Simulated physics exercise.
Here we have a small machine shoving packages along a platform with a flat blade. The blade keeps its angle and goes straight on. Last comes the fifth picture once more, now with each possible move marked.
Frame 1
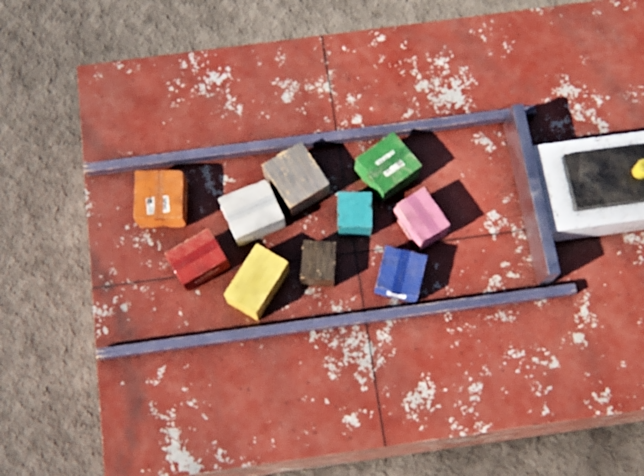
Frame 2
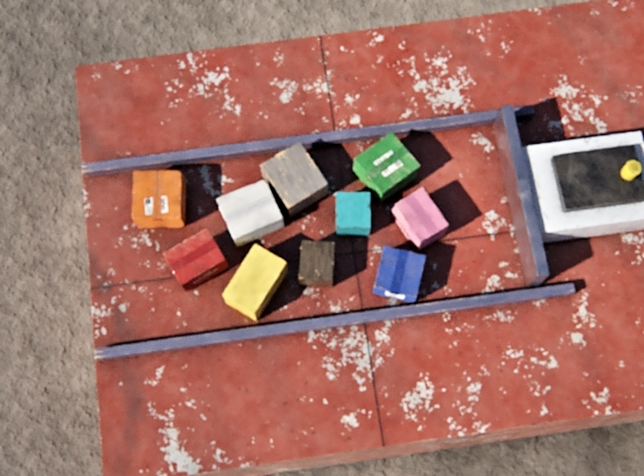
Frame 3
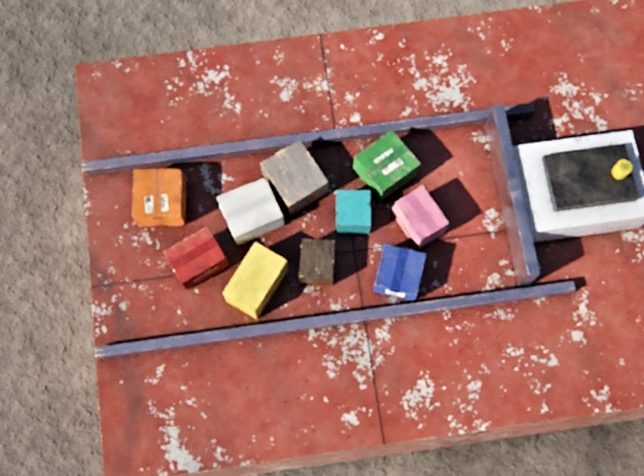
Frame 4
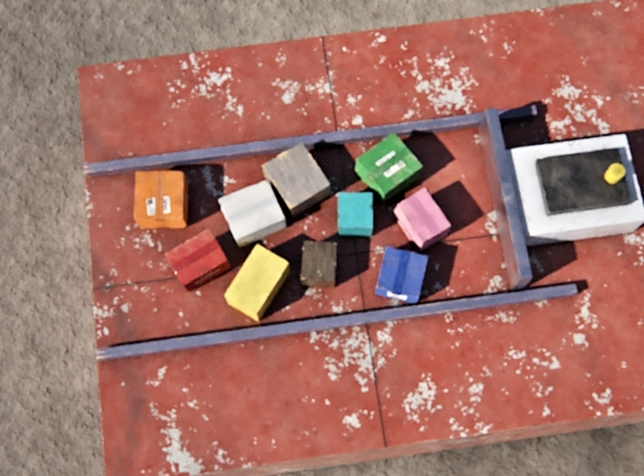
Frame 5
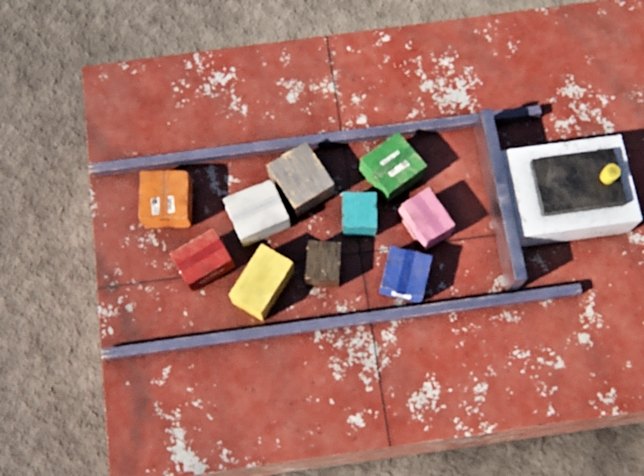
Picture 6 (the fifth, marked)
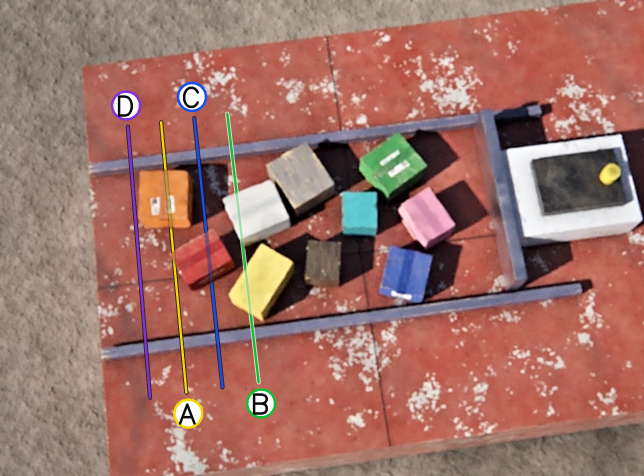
White machine with a flat blade creeping left along a red platform toward a loose cluster of colourful boxes lying still.
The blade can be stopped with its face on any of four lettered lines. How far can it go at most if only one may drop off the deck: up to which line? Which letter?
The farthest such stop is B.
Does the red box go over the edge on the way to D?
Yes.
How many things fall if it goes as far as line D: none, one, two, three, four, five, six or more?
By then, six or more.
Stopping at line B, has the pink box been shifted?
By then, yes.
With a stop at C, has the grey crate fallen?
By then, no.
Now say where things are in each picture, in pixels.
Blue parcel (401, 274); grey crate (296, 180); yellow crate (258, 282), in the first picture.
Robot (593, 179); green box (386, 168), in the second picture.
Robot (584, 178); pink box (420, 218), in the third picture.
Robot (576, 182); white box (253, 214), in the fourth picture.
Robot (572, 183); orange parcel (166, 199); blue parcel (405, 275); grey crate (301, 180), in the fifth picture.
On the marked copy, A at (173, 251); B at (242, 242); C at (208, 247); D at (138, 256).
Taking B. A third of the way, robot (478, 195); blue parcel (391, 279); green box (364, 166).
Two thirds of the way, robot (384, 208); orange parcel (154, 201); red box (174, 277).
When it is over, robot (313, 217); red box (109, 299); orange parcel (106, 201); none fallen.
As for the rest, A drops four; C drops two; D drops seven.
